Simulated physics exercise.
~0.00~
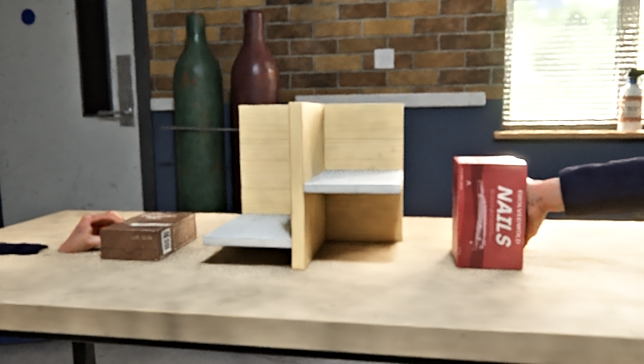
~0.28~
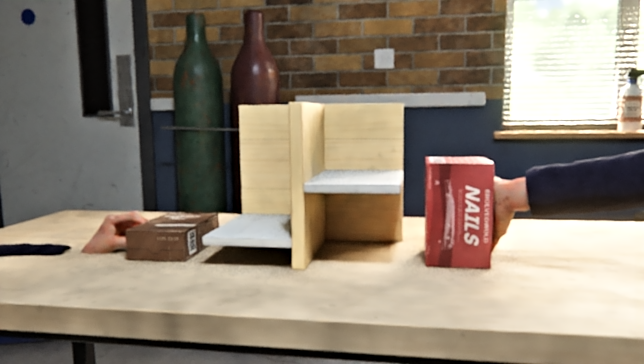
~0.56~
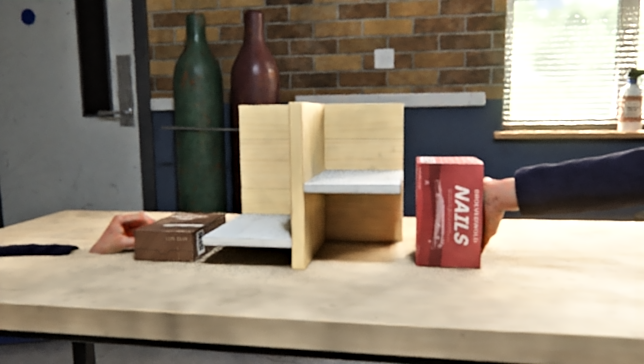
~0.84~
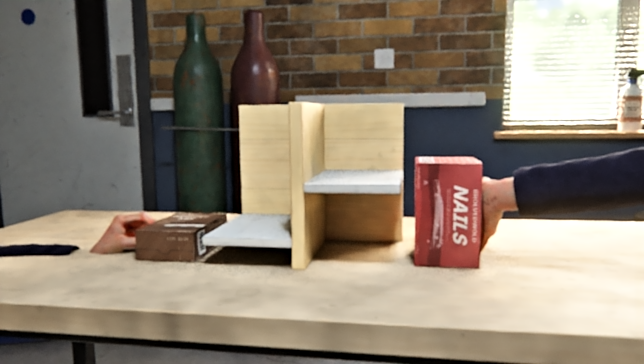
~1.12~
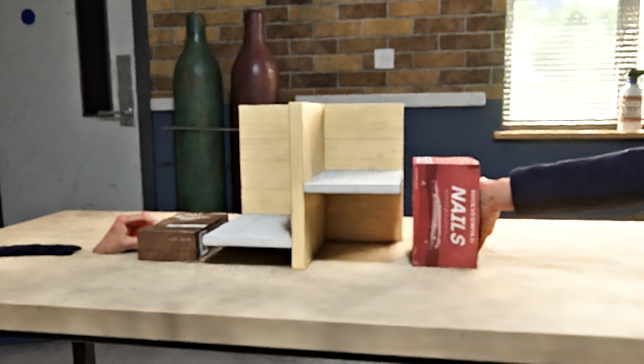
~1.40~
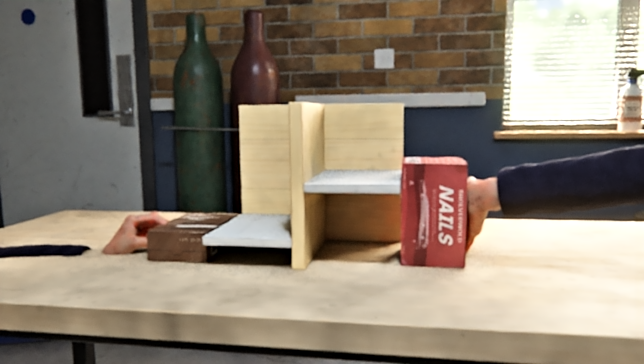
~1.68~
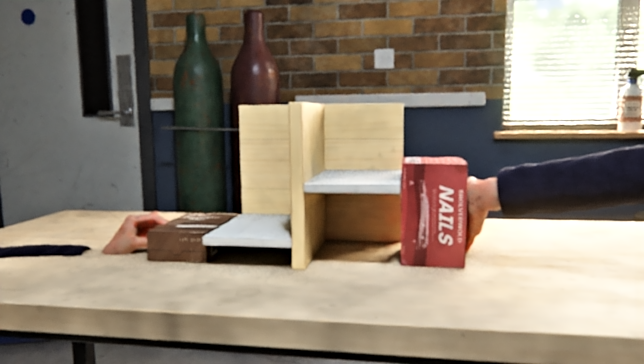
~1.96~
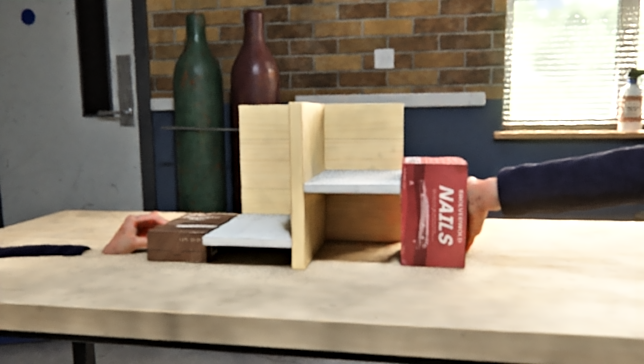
On a pale tabletop in a room with a brick wall, seen from the front by a still camera, a low wooden rack stands in the middle with two light grey shelves, the left one lower than the right. A hand at the left holds a flat brown packet on its side, and a dark-sleeved arm at the right holds an upright red box of nails. Both hands slide their items inward toward the rack, then slow almost to a pause. They edge in a little further, and finally the packet rests against the lower left shelf and the box against the right side, both still held outside.
